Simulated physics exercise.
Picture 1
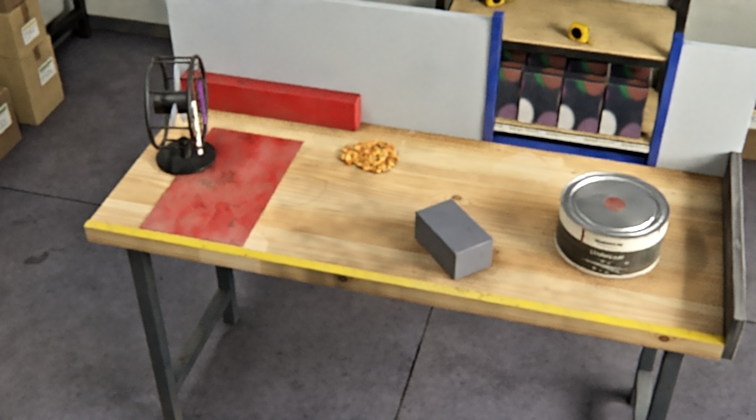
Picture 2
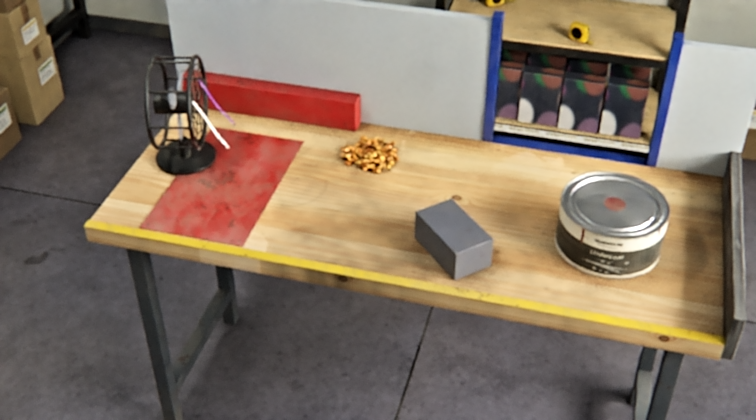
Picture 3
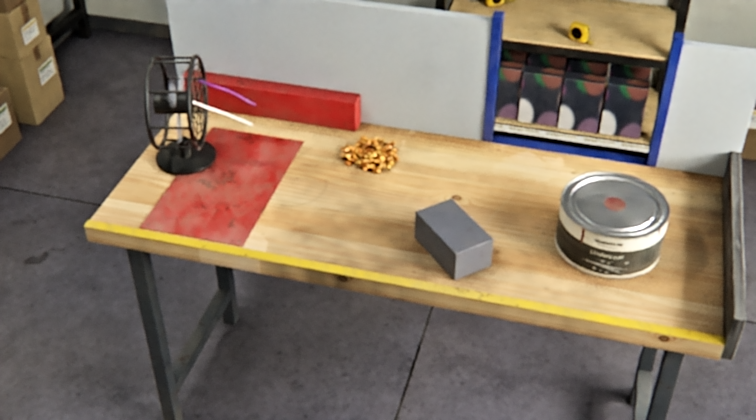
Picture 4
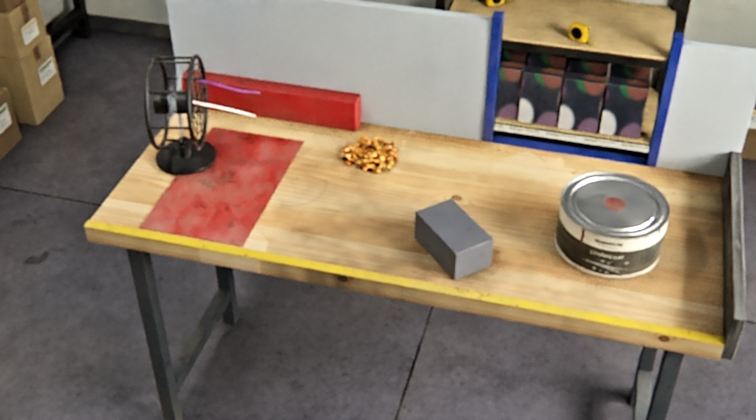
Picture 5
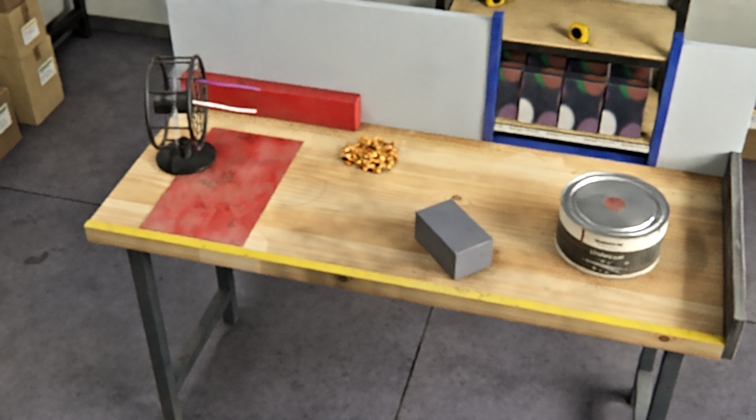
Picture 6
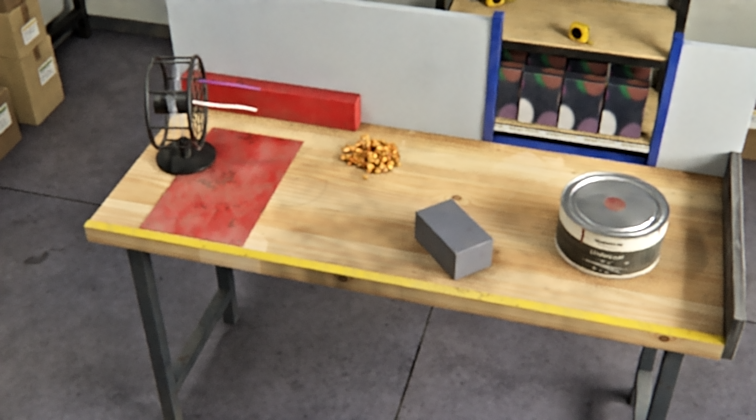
Ribbons on a small black fan lifting and streaming out to the right, while a crumb pile on the wooden bench barely stirs.
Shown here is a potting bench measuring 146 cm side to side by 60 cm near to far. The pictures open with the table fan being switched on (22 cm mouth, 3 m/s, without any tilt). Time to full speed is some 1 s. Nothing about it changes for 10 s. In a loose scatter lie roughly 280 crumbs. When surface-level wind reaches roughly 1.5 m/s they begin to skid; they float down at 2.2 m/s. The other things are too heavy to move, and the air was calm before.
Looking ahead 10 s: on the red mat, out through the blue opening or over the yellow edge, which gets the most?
The yellow one.
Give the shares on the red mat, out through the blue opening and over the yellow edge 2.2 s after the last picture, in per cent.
I'd say around 0 per cent at red, 0 per cent at blue, 15 per cent at yellow.
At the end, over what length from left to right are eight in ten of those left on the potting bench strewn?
Roughly 30 cm from left to right.
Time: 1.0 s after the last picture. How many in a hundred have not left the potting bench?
That works out to roughly 100 % remaining.
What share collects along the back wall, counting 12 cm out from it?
10 %.
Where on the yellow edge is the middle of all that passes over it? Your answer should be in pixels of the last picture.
Roughly at pixel (717, 344).
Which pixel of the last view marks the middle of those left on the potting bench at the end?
Look near pixel (701, 207) of the last view.
Then, 1.0 s after the last picture, 100 % are on the move or not yet settled, 0 % are on the red mat, 0 % over the yellow edge and 0 % out through the blue opening; the middle of those still in play is near (502, 175).
Then, 2.2 s after the last picture, 89 % are on the move or not yet settled, 0 % are on the red mat, 15 % over the yellow edge and 0 % out through the blue opening; the middle of those still in play is near (699, 211).
Then, 4.6 s after the last picture, 48 % are on the move or not yet settled, 0 % are on the red mat, 52 % over the yellow edge and 0 % out through the blue opening; the middle of those still in play is near (697, 212).
Then, 9.1 s after the last picture, at the end, 0 % are on the red mat, 69 % over the yellow edge and 0 % out through the blue opening; the middle of those still in play is near (701, 207).
